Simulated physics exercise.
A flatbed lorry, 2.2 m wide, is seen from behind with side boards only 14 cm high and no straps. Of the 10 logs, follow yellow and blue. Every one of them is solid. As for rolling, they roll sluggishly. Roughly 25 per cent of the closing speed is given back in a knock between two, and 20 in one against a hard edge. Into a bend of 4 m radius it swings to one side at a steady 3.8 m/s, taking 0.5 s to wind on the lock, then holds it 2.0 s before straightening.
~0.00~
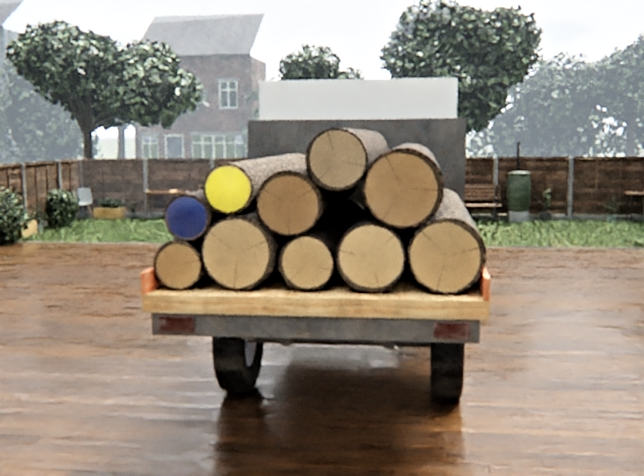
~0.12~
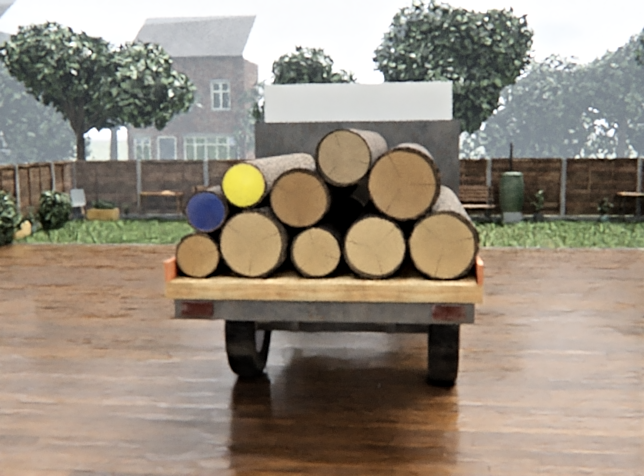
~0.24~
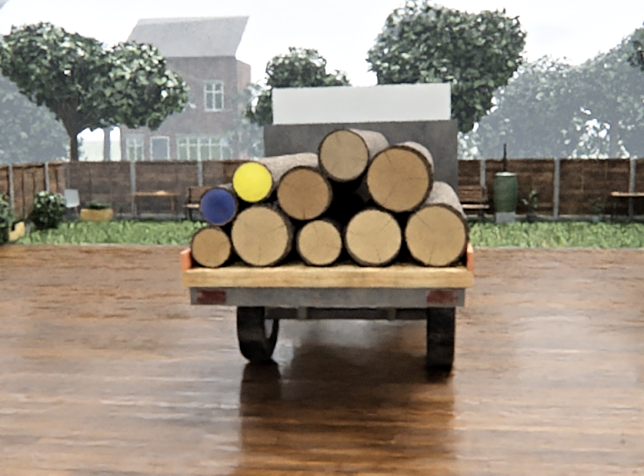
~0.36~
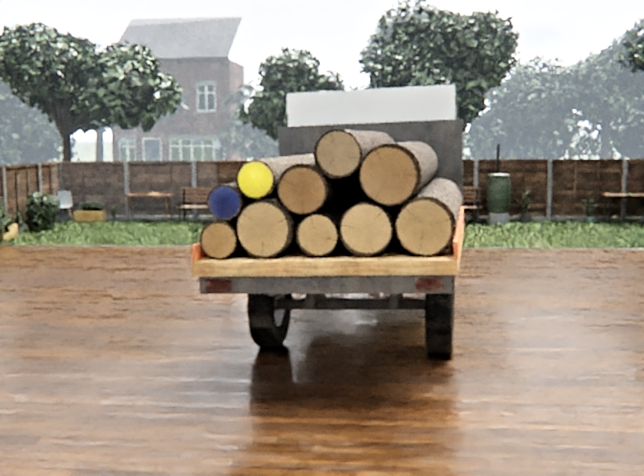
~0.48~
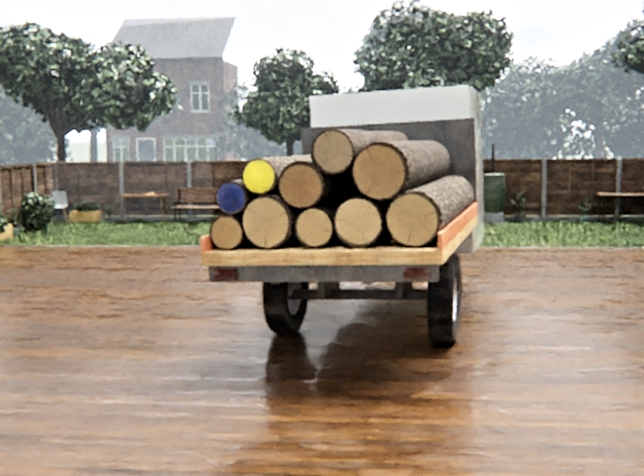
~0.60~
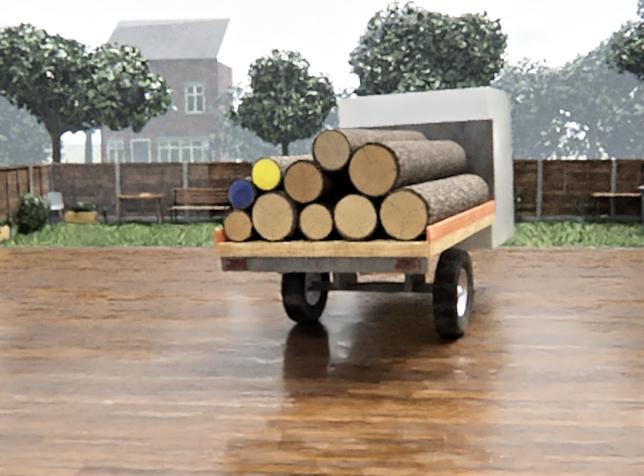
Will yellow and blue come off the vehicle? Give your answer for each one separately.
Yellow: It comes off. Blue: It comes off.
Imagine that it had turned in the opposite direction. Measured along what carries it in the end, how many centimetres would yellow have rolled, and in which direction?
Some 0 cm leftwards.
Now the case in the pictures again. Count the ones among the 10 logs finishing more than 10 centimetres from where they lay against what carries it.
Total tallied: 2.
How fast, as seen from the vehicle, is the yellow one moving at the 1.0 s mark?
Close to 1.0 m/s at that moment.
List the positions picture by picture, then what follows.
Yellow at (227, 190), blue at (187, 218); 5 of the 10 make up the bottom layer, in the first picture.
Yellow at (243, 186), blue at (206, 211); the deck is level, in the second picture.
Yellow at (252, 182), blue at (218, 206); the deck is a shade lower on the left, in the third picture.
Yellow at (255, 180), blue at (225, 203); the deck slopes 2° down to the left, in the fourth picture.
Yellow at (258, 177), blue at (232, 198); the deck slopes 2° down to the left, in the fifth picture.
Yellow at (265, 175), blue at (242, 194); the deck slopes 3° down to the left, in the sixth picture.
After 1.0 s, yellow is up on others, 40 cm from the left edge, rolling left; blue is up on others, 10 cm from the left edge, rolling left; 0 gone from the deck.
After 1.5 s, yellow is over the left board and falling; blue is over the left board and gone; 2 gone from the deck.
At rest (3.2 s), yellow is over the left board and gone; blue is over the left board and gone; 2 gone from the deck.
